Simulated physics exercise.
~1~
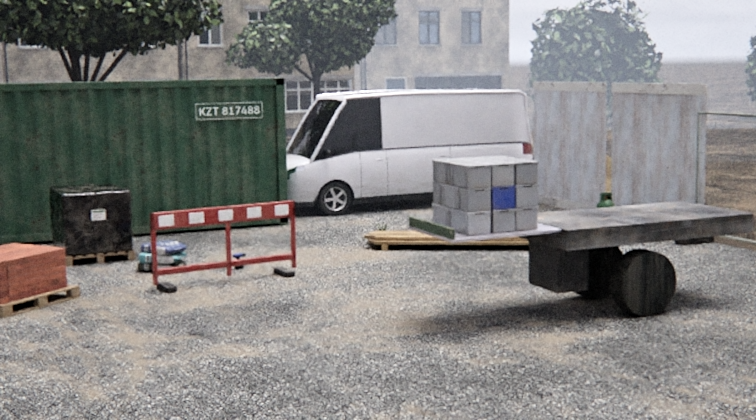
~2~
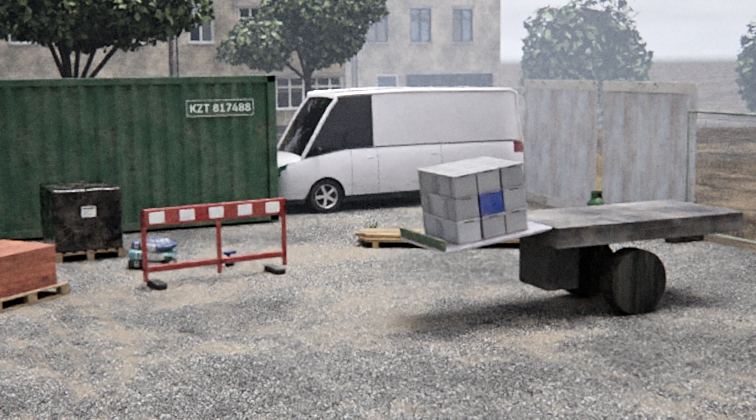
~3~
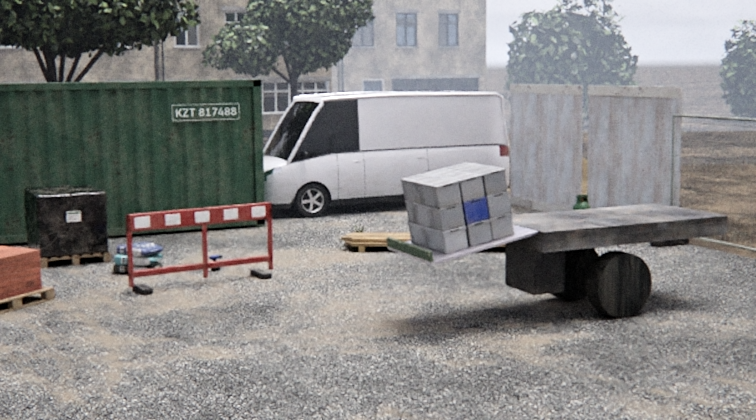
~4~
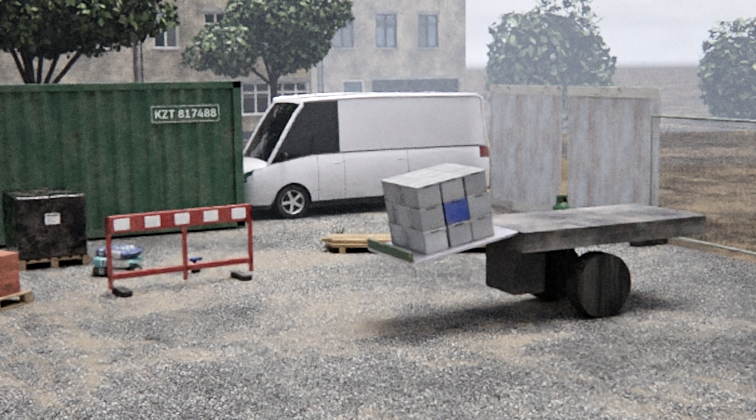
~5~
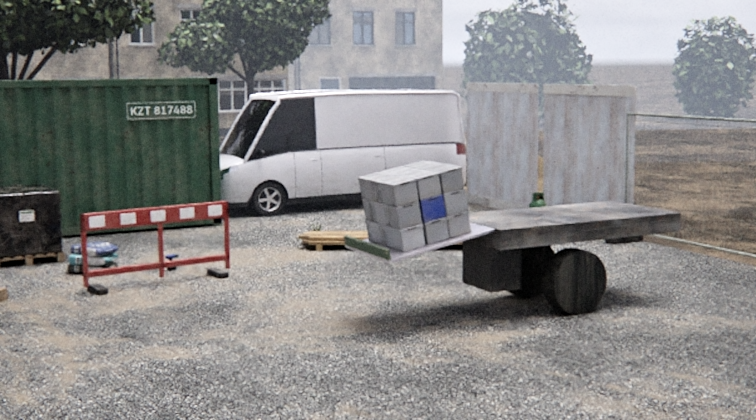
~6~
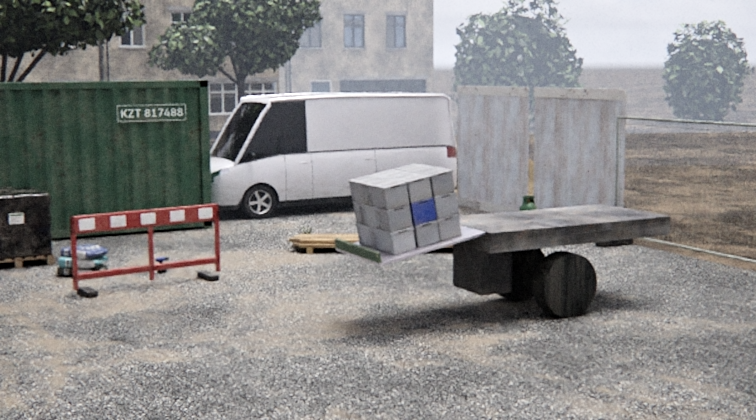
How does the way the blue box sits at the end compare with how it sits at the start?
At the start the blue box sits upright, but by the end it leans to the left along with the rest of the stack.
